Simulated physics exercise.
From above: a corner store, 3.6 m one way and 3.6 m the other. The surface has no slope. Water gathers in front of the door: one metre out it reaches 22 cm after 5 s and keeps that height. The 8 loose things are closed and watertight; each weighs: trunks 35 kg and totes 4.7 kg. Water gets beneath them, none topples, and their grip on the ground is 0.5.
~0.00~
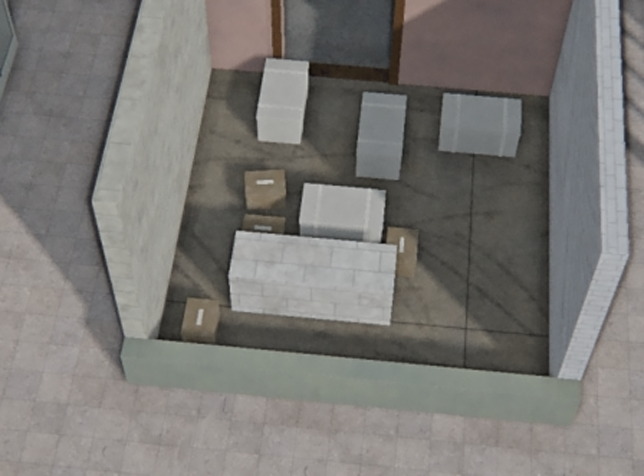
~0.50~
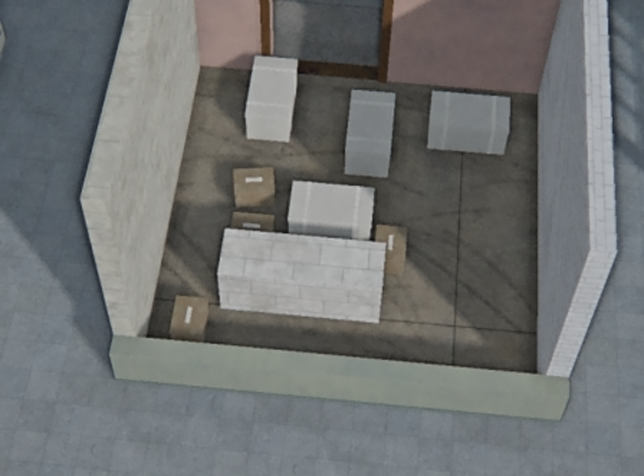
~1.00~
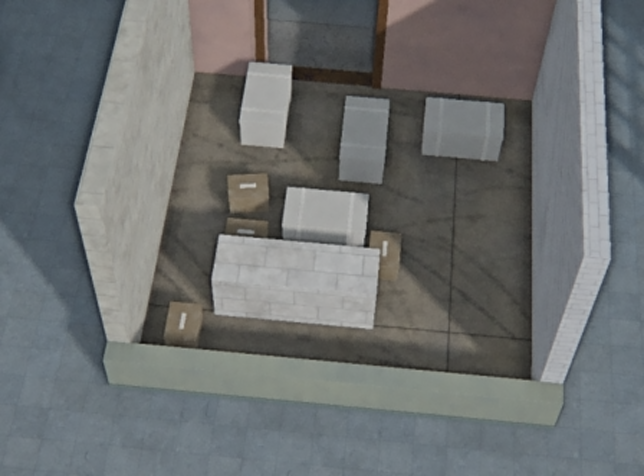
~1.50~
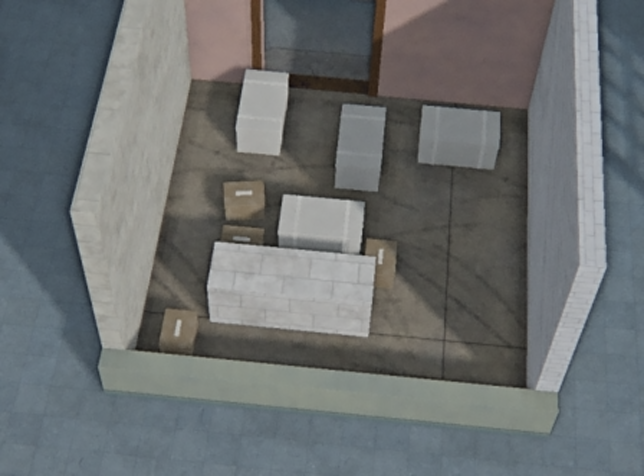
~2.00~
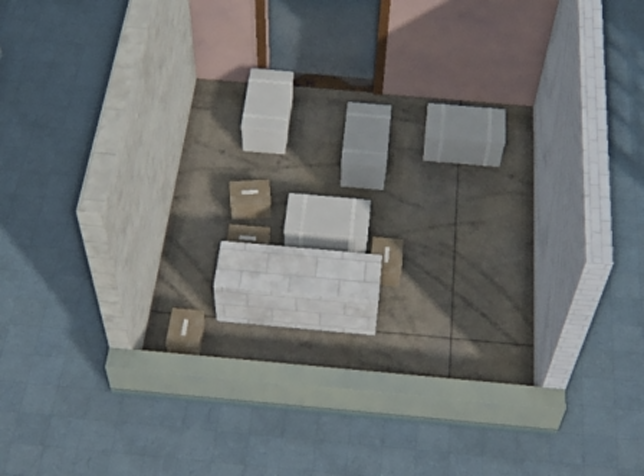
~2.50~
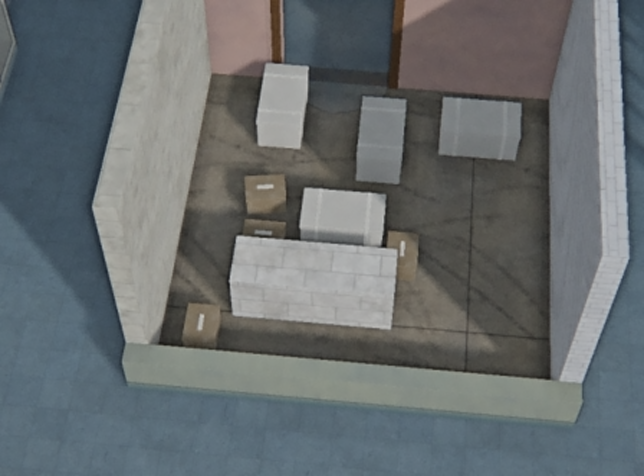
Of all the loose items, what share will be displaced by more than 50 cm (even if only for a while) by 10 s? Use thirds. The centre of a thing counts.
Share: Two thirds or above.
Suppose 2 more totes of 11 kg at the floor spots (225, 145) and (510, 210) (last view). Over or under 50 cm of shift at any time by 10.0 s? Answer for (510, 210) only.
It is short of it.
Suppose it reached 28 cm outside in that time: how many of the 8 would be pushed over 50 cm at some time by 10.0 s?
In that case 7 of them.
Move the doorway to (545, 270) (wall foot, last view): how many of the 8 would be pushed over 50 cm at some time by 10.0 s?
Then 4.
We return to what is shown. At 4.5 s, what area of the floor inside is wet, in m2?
About 3.0 m2.
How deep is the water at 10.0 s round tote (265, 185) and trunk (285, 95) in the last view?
About 11 and 13 cm.
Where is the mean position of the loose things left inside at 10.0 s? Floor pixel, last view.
At about (379, 269).
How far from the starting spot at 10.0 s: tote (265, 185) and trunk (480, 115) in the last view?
In that order: 80 cm, 0 cm.
After 3.5 s 0 of 8 are over 50 cm from their spots; 0 afloat.
After 4.5 s 0 of 8 are over 50 cm from their spots; 0 afloat.
After 7.0 s 0 of 8 are over 50 cm from their spots; 2 afloat.
After 10.0 s 6 of 8 are over 50 cm from their spots, and 6 have been at some point; 6 afloat.
